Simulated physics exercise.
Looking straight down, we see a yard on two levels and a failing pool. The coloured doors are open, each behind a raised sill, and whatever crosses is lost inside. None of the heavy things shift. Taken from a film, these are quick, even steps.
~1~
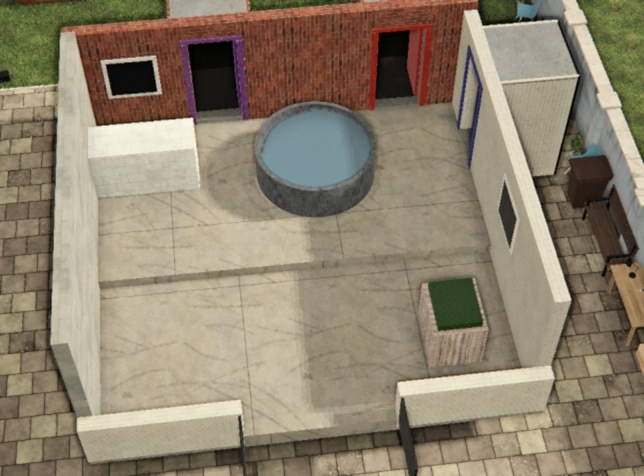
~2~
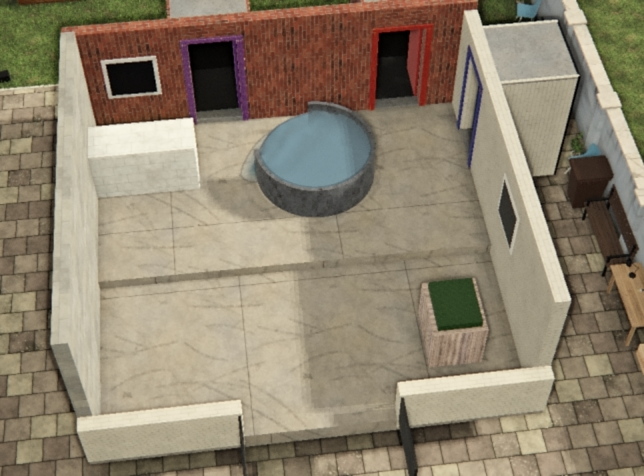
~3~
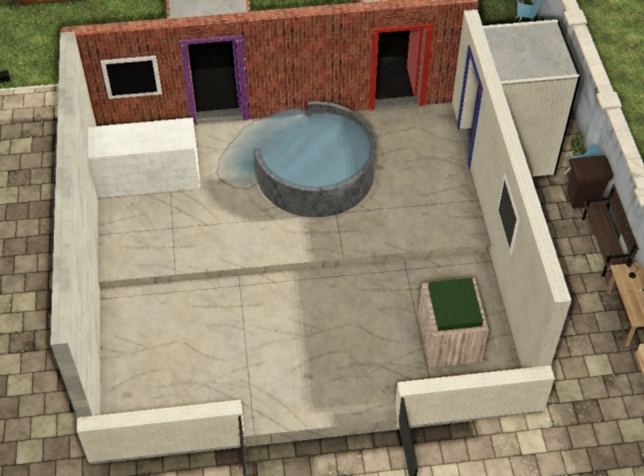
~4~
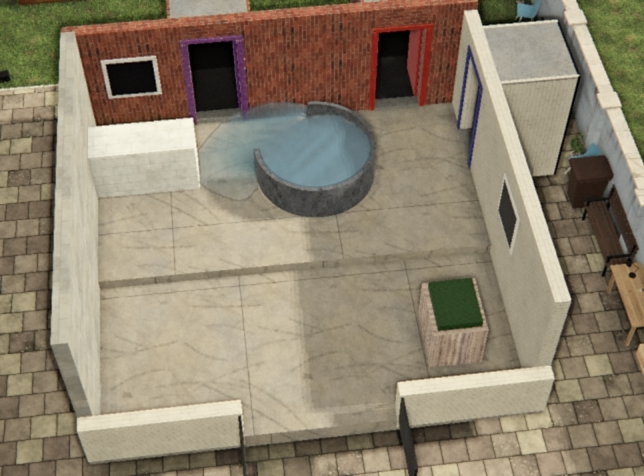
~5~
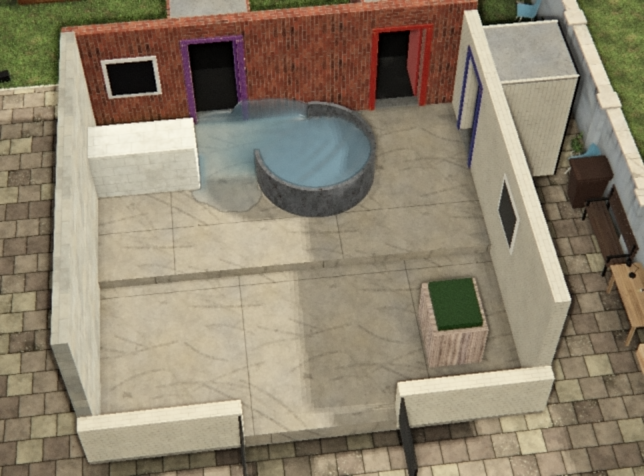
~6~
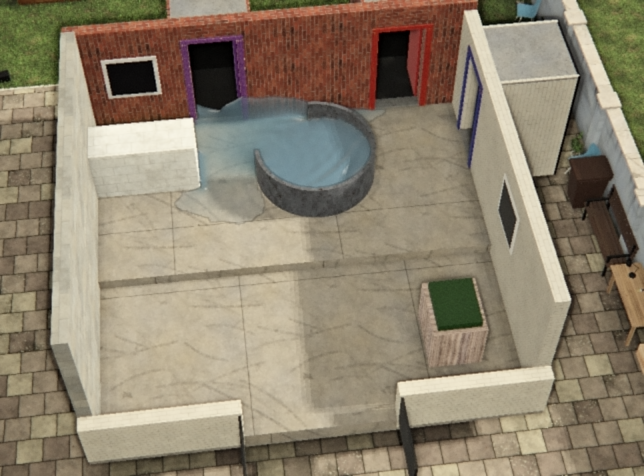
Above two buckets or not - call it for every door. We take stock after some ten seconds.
Blue door: Above two buckets; purple door: Above two buckets; red door: Not above two buckets.
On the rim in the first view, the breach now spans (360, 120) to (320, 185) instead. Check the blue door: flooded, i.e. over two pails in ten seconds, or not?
In that case the blue door exceeds the limit.
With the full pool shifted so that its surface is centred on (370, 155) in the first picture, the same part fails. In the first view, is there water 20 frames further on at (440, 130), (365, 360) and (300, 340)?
So, in the order given, I'd say soaked through, unaffected, unaffected.
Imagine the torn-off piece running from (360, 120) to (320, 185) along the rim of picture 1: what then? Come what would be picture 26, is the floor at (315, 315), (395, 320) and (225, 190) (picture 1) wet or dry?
In turn: Dry, flooded, free of water.
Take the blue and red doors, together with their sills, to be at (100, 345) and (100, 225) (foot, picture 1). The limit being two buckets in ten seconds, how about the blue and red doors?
First the blue door, which stays on the safe side, then the red door, which stays on the safe side.
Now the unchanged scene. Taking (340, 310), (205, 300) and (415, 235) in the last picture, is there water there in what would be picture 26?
Same order as asked: Dry as before; drenched; dry as before.
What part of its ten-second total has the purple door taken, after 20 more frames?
By my reckoning, 55 percent.
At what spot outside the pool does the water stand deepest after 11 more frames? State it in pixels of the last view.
Somewhere close to (117, 139).
A moment on, water covers 20 % of the floor; the blue door not reached, the purple door over two buckets in, the red door wet at the sill, nothing in.
Next, water covers 25 % of the floor; the blue door under two buckets in, the purple door far over two buckets in, the red door wet at the sill, nothing in.
Then, water covers 40 % of the floor; the blue door over two buckets in, the purple door far over two buckets in, the red door under two buckets in.
Later, water covers 75 % of the floor; the blue door over two buckets in, the purple door far over two buckets in, the red door under two buckets in.
In the end, water covers 75 % of the floor; the blue door far over two buckets in, the purple door far over two buckets in, the red door under two buckets in.
